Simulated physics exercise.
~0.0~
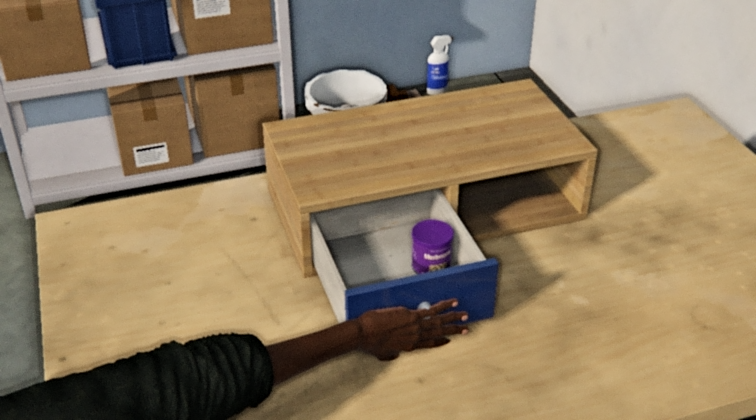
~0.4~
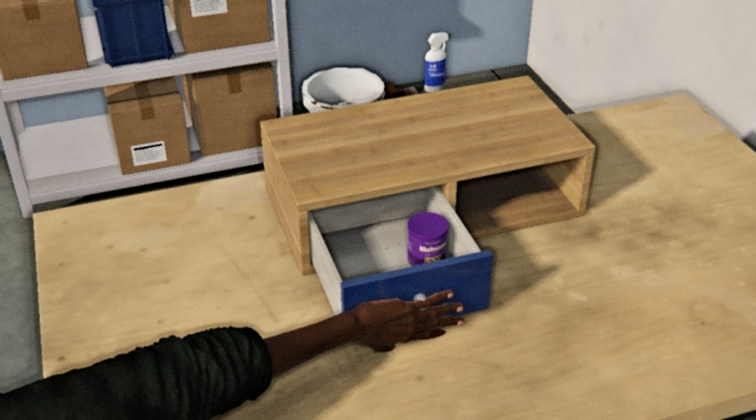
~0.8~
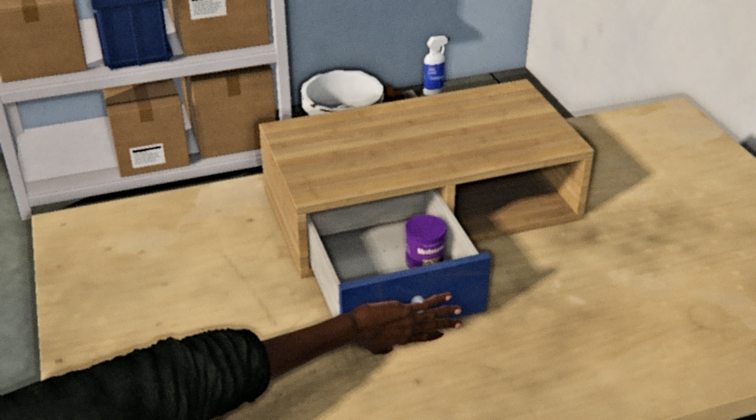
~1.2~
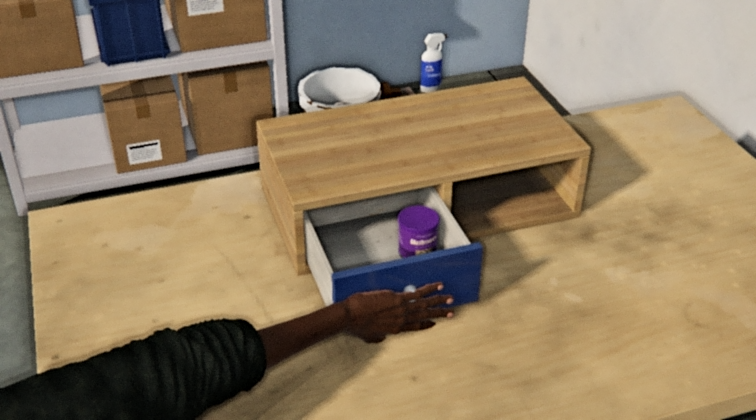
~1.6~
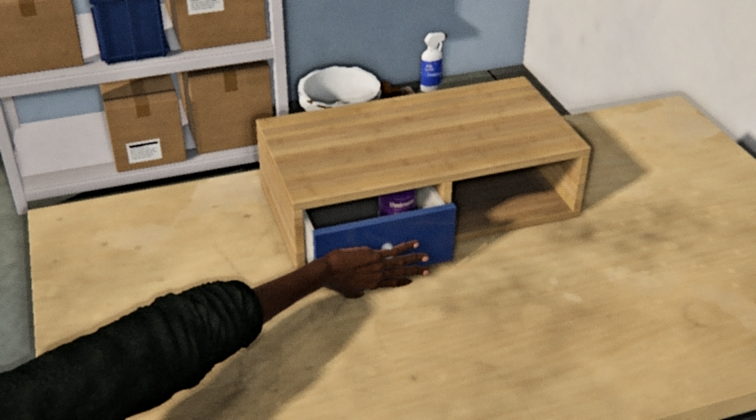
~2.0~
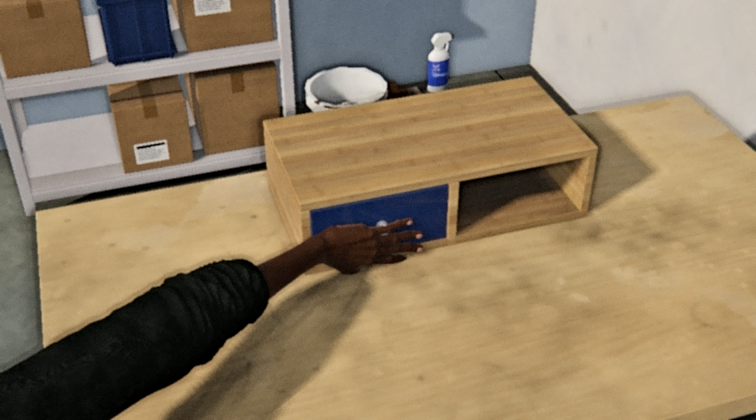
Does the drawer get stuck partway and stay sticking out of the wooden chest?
No, the drawer goes all the way in, and its blue front ends up flush with the chest.
A hand pushed an open blue-fronted drawer with a purple tin inside into a wooden chest on a table. The drawer slid in, carrying the tin out of sight, until its front sat flush with the chest.
